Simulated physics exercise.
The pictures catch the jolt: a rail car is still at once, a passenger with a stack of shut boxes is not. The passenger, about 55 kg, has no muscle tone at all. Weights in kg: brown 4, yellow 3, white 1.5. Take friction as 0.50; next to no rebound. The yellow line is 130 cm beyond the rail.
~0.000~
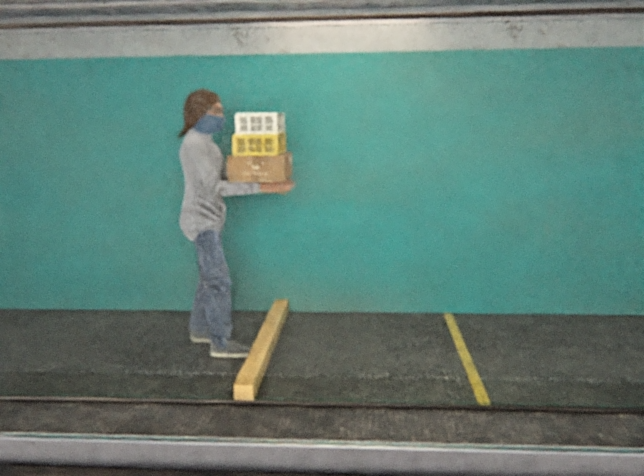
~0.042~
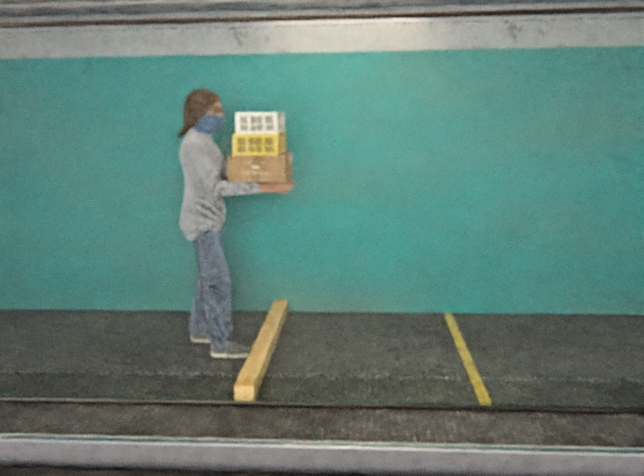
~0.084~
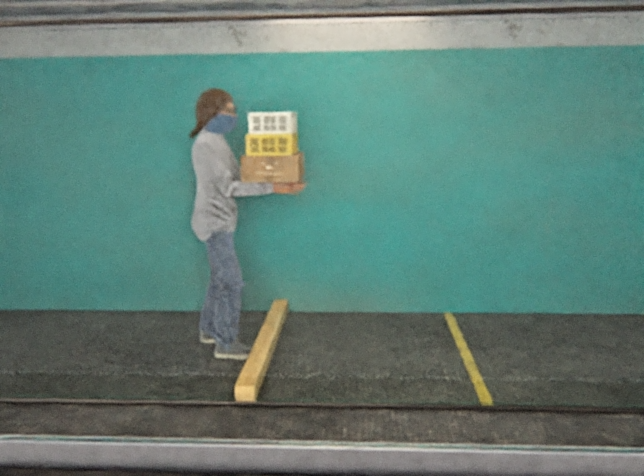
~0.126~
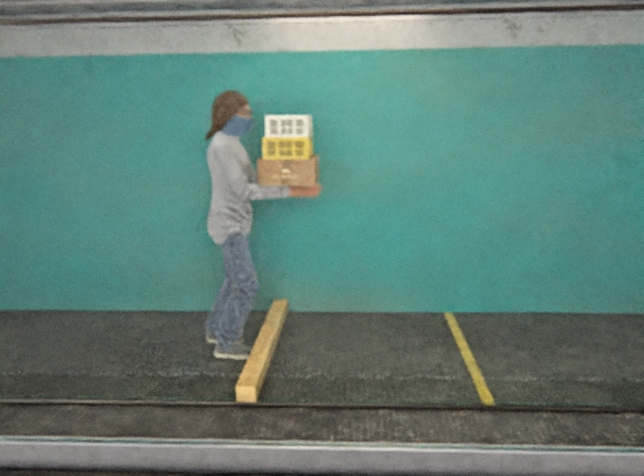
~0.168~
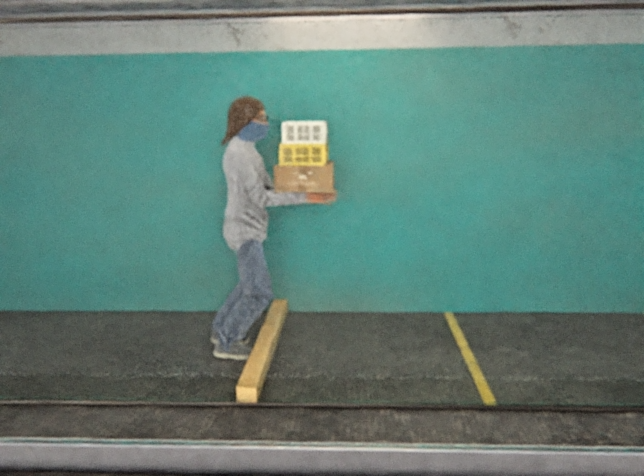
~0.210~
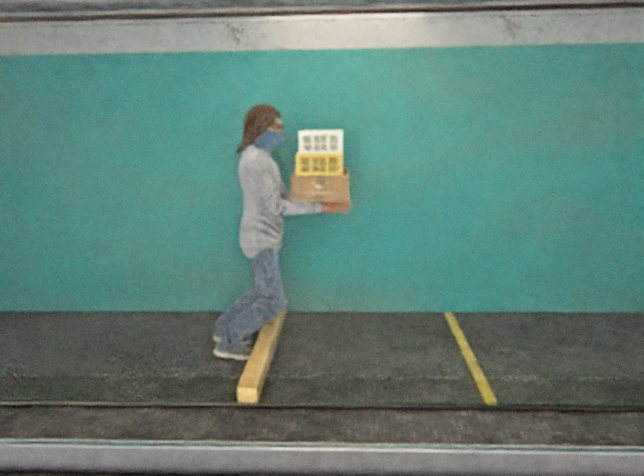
A masked person holding a stacked cardboard box, yellow crate and white crate stands still at first, then drifts right and sinks slightly, knees bending and feet staying behind a wooden rail, with a yellow line farther right.
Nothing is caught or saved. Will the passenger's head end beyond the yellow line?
This time the passenger's head crosses the yellow line.
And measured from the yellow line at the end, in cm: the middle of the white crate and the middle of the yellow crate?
White crate 90 past, yellow crate 40 past.
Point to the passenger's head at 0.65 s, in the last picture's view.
Near (466, 273).
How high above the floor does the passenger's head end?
Some 30 cm up.
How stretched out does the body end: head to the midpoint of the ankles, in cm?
About 130 cm.
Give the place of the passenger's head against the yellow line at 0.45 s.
Some 70 cm short of it.
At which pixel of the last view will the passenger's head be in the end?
At about (511, 305).
After 0.45 s the passenger's head is 70 cm short of the yellow line, near (353, 217) in the last picture's view.
After 0.65 s the passenger's head is 2 cm short of the yellow line, near (466, 273) in the last picture's view; the yellow crate 11 cm past the yellow line, tilted 5°.
After 0.95 s the passenger's head is 28 cm past the yellow line, near (513, 298) in the last picture's view; the yellow crate 39 cm past the yellow line, tilted 40°.
When all is still (2.0 s), brown parcel crosses the yellow line; yellow crate crosses the yellow line; white crate crosses the yellow line; passenger's head crosses the yellow line.
